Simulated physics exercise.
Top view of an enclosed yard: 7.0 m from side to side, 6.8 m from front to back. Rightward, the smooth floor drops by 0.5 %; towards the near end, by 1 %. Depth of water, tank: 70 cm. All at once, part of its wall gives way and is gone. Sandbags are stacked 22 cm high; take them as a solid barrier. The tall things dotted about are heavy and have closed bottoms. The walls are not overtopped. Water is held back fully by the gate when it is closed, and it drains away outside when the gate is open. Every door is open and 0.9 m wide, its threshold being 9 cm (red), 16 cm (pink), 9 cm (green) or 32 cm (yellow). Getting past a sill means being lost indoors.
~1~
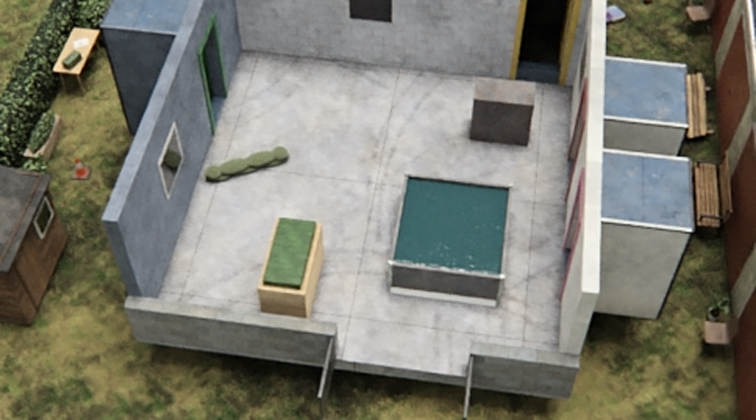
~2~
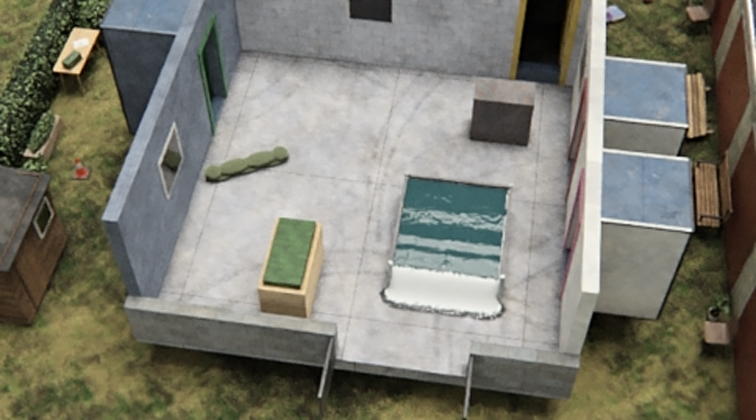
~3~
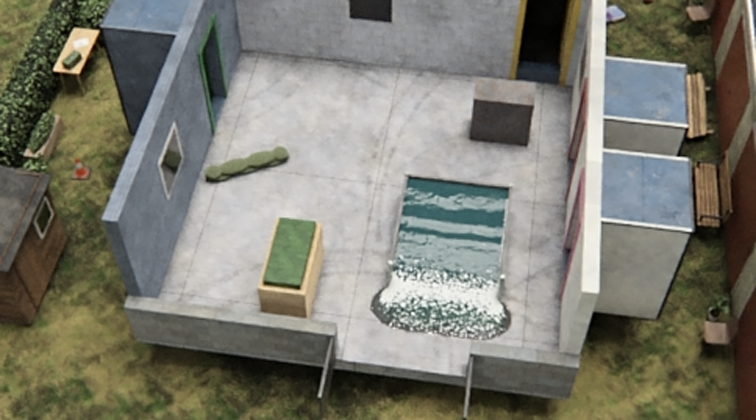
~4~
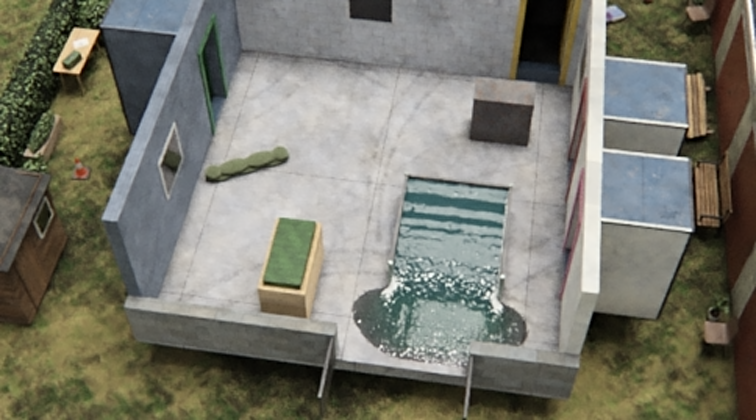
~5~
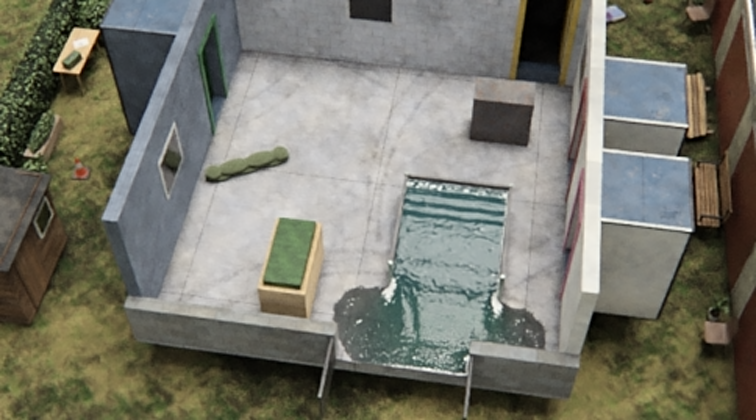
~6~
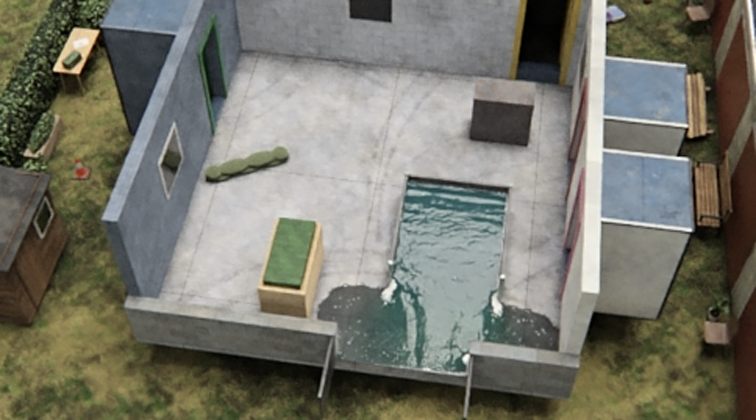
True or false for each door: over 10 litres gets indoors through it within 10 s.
Red door - false, pink door - false, green door - false, yellow door - false.
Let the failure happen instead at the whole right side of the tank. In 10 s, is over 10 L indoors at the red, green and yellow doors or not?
Then: Red beyond it, green short of it, yellow short of it.
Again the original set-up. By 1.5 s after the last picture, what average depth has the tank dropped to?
The average depth is around 20 cm.
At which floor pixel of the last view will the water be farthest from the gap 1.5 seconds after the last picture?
Somewhere about (192, 326).
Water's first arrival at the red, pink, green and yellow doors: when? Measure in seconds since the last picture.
Going door by door, red gets it at 2.2 s, pink at 1.1 s, green not in the 10 s, yellow at 3.4 s.
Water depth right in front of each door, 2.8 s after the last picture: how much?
Measured in centimetres, the red door gives 3, the pink door 6, the green door 0 and the yellow door 0.
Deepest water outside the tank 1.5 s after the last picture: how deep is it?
About 36 cm.
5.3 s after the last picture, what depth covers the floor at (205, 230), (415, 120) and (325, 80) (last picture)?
Depth readings in turn - 1, 1, 0 cm.
Then, 0.7 s after the last picture water covers 15 % of the floor and is deepest (46 cm) near (549, 375); red door not reached, pink door not reached, green door not reached, yellow door not reached.
Then, 1.5 s after the last picture water covers 20 % of the floor and is deepest (36 cm) near (549, 375); red door not reached, pink door 6 cm at the sill, 0 L in, green door not reached, yellow door not reached.
Then, 2.8 s after the last picture water covers 25 % of the floor and is deepest (20 cm) near (549, 375); red door 3 cm at the sill, 0 L in, pink door 6 cm at the sill, 0 L in, green door not reached, yellow door not reached.
Then, 5.3 s after the last picture water covers 35 % of the floor and is deepest (12 cm) near (565, 102); red door 6 cm at the sill, 0 L in, pink door 4 cm at the sill, 0 L in, green door not reached, yellow door 10 cm at the sill, 0 L in.
Then, 9.3 s after the last picture water covers 55 % of the floor and is deepest (6 cm) near (549, 375); red door 3 cm at the sill, 0 L in, pink door 4 cm at the sill, 0 L in, green door not reached, yellow door 3 cm at the sill, 0 L in.
